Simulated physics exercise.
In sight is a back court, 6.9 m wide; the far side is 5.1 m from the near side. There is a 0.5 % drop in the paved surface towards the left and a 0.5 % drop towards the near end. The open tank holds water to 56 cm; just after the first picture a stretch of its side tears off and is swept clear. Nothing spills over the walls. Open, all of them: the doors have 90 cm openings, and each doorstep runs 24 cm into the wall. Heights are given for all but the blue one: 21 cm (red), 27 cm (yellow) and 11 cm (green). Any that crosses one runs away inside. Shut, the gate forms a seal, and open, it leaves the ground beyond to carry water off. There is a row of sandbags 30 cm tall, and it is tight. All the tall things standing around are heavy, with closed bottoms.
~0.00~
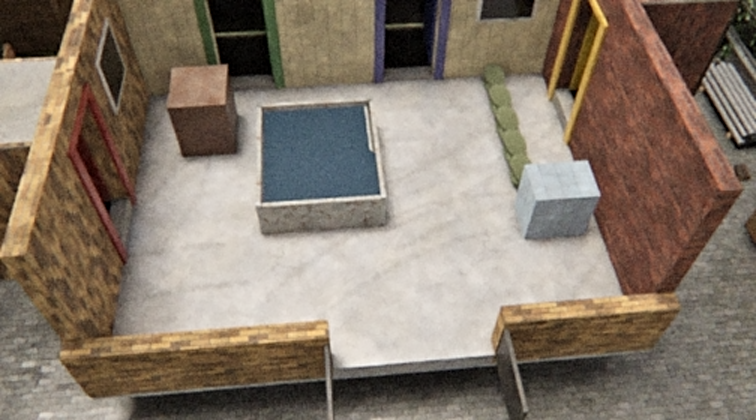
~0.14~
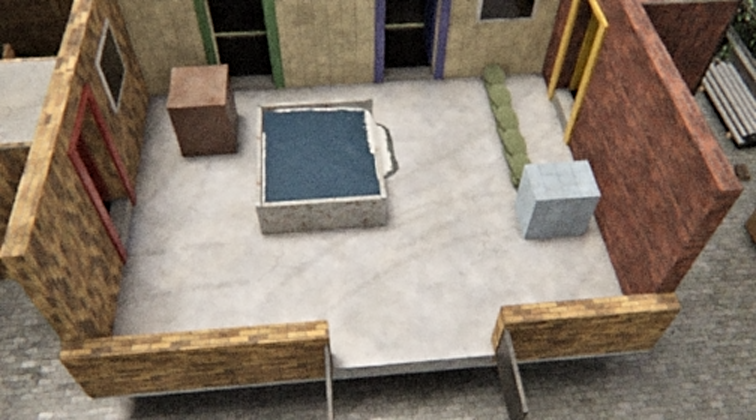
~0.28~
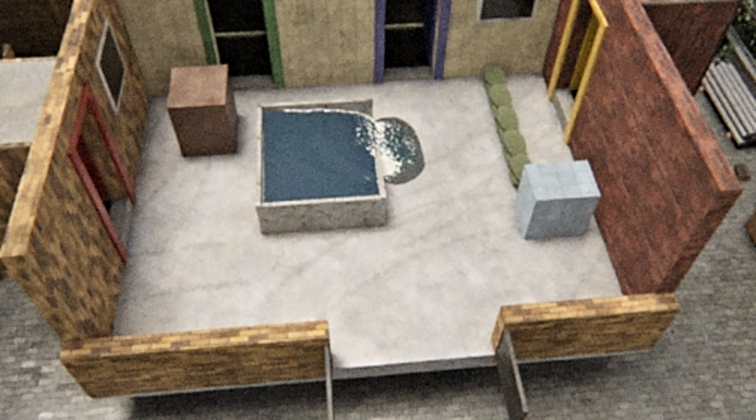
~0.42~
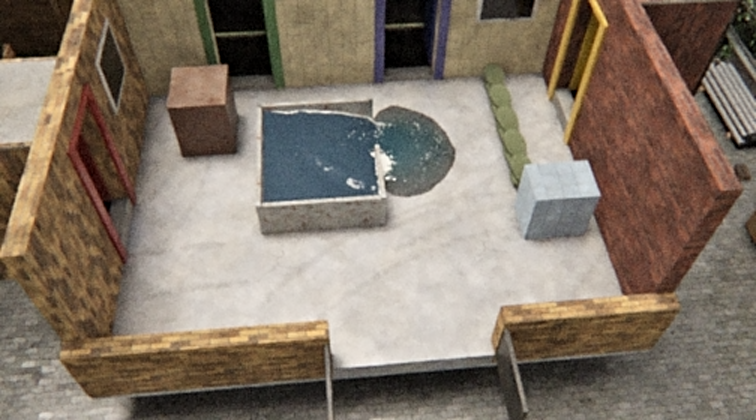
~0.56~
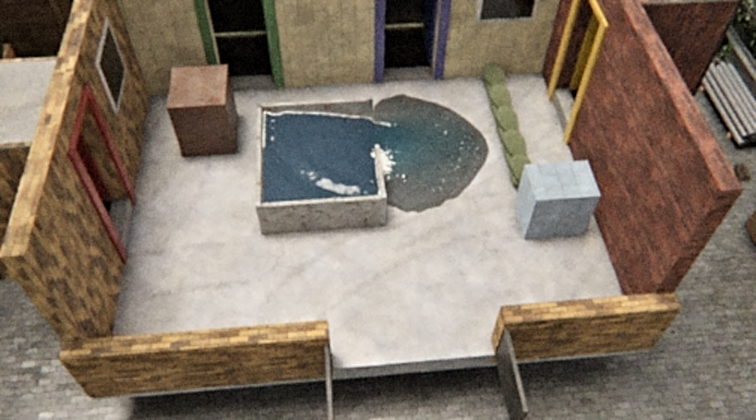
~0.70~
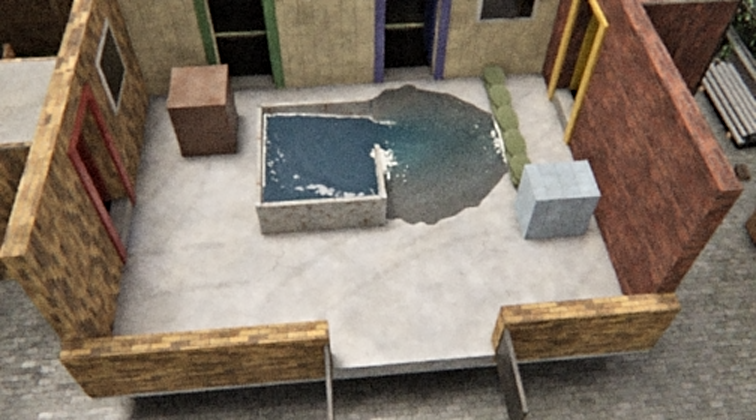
Water pouring through a broken right side of an open tank, spreading across a pale walled courtyard to a row of green sandbags.
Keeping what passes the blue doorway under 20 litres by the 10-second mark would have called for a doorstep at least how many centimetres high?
It would have called for about 12.5 cm.
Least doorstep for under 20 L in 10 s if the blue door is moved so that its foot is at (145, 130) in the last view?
Minimum: Close to 6.5 cm.
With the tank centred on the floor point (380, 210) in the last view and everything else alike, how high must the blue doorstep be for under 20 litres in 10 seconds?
11.0 cm, give or take.
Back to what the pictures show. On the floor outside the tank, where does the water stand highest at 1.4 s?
At about pixel (480, 78).
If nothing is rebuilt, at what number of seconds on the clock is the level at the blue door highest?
Near 2.6 seconds.
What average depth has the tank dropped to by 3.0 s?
The average depth is some 25 cm.
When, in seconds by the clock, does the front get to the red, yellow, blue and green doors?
Red 7.0 s, yellow 3.2 s, blue 0.8 s, green 3.6 s.
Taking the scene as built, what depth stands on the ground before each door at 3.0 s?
Red door 0 cm, yellow door 1 cm, blue door 15 cm, green door 0 cm.
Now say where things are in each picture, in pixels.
In the first frame, still water, 56 cm deep, in the open tank at (319, 152); the blue door at (411, 34) is dry.
In the second frame, the front is at (392, 171), 0.3 m from the gap at (372, 141); 0.2 m2 of floor is wet, 56 cm left at the back.
In the third frame, the front is at (418, 166), 0.7 m from the gap at (372, 143); 0.8 m2 of floor is wet, 56 cm left at the back.
In the fourth frame, water pours out at (372, 144) and has run 1.2 m, to (450, 156); about 7 cm deep outside, 56 cm at the back.
In the fifth frame, water pours out at (372, 144) and has run 1.8 m, to (482, 151); about 5 cm deep outside, 54 cm at the back.
In the sixth frame, the gap is at (372, 143), the front 2.1 m out at (505, 166); the back of the open tank holds 48 cm; the blue door at (411, 34), 1.8 m from the gap, is still 0.5 m from the nearest water.
After 1.4 s water covers 20 % of the floor, deepest (39 cm) near (480, 78); 10 cm at the blue door, 0 litres in over its 9 cm doorstep.
After 3.0 s water covers 35 % of the floor, deepest (22 cm) near (468, 154); 15 cm at the blue door, 24 litres in over its 9 cm doorstep.
After 10.0 s water covers 90 % of the floor, deepest (10 cm) near (151, 366); 6 cm at the blue door, 62 litres in over its 9 cm doorstep.
At the blue door as built, the water arrived by 0.9 s and peaked near 17 cm at 2.6 s.
With a doorstep of 11 cm, 35 litres would have come in within the 10 s; with 14.5 cm, 10 litres. So under 20 litres takes about 12.5 cm.
